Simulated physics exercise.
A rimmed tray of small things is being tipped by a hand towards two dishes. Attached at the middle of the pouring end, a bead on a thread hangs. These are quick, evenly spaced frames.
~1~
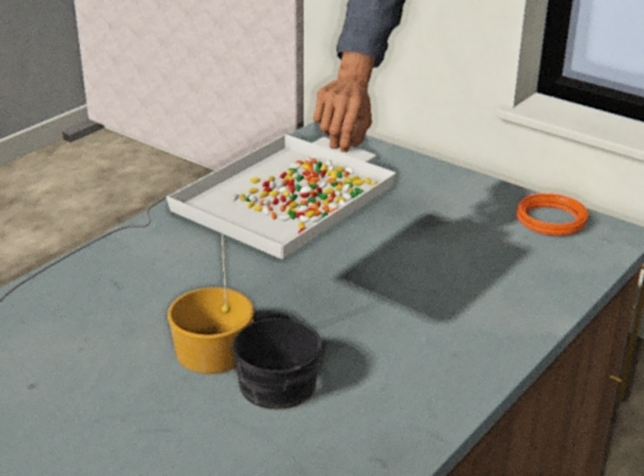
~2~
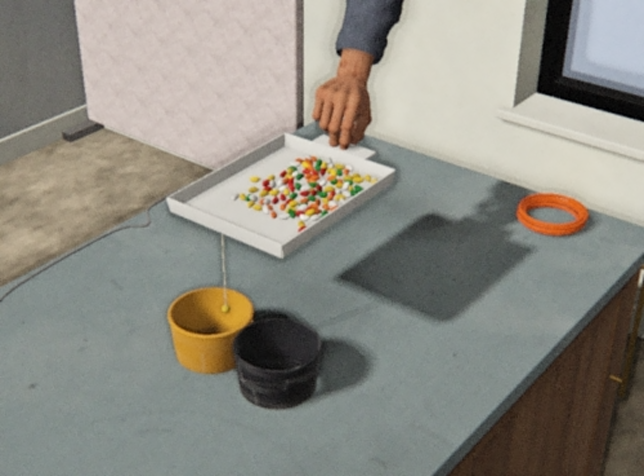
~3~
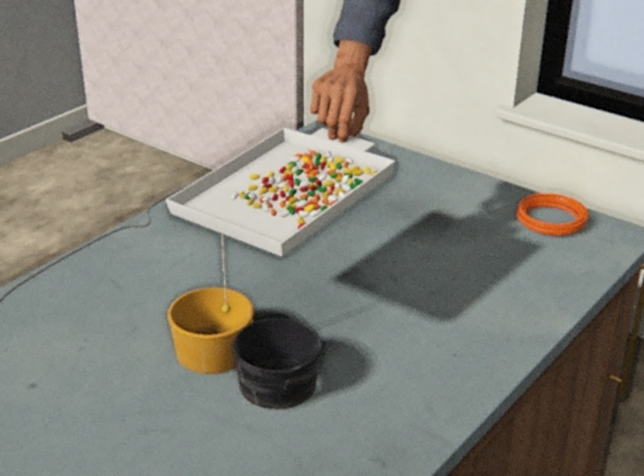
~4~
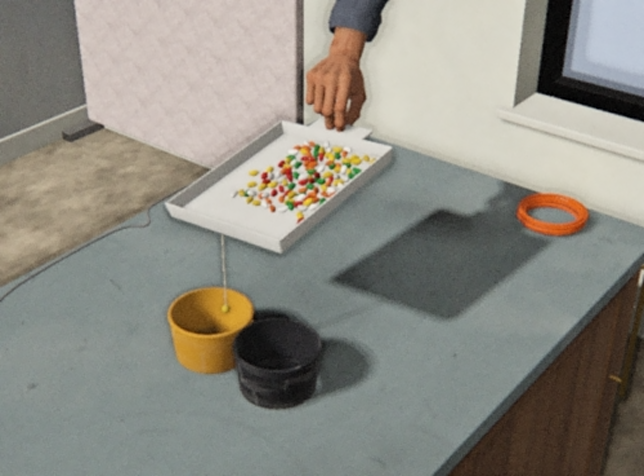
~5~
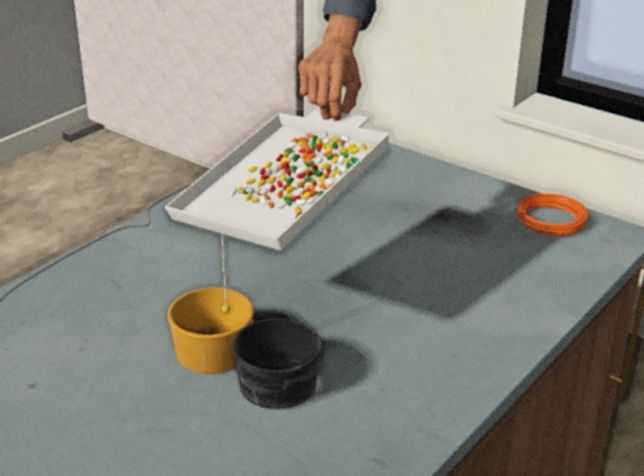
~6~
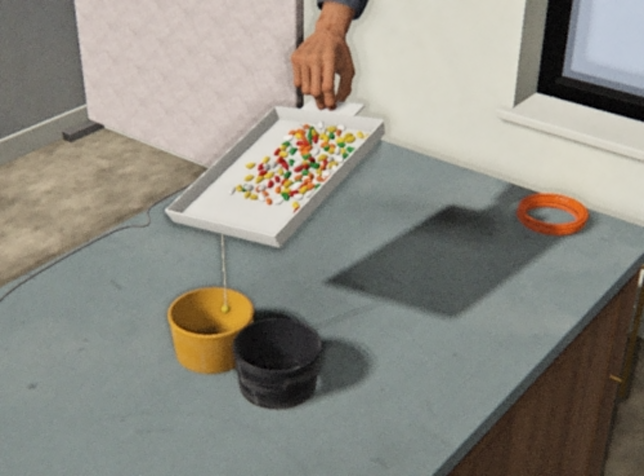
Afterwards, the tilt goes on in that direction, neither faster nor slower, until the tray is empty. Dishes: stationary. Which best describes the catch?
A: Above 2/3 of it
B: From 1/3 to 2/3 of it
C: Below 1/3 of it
Option B: From 1/3 to 2/3 of it.
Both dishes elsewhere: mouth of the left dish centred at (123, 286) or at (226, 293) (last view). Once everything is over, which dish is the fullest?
Try one: The right-side dish. Try two: The left-side dish.
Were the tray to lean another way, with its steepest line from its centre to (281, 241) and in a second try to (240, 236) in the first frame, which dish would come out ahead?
Case 1 - the one at right; case 2 - the one at right.
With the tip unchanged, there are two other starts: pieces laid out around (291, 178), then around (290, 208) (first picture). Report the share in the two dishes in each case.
About 30 and 60 per cent.
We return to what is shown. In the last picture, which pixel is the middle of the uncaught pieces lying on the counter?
My estimate puts the centre near (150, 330).
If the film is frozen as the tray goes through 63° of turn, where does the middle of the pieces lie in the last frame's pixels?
(205, 203).
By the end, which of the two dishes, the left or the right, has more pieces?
Noted: The left-placed one ends with more.
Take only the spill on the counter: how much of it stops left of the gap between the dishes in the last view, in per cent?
About 100 percent of the spill.
Soon after the last picture, tray tipped steeply; nearly all on the tray; a stray few in the air.
A little later, tray tipped past a quarter turn; most on the tray; a small part in the left dish; a small part outside both; a small part in the air.
Later still, tray tipped past a quarter turn; about half in the left dish; about half outside both.
At rest, tray tipped past a quarter turn; none in the right dish; about half in the left dish; about half outside both.
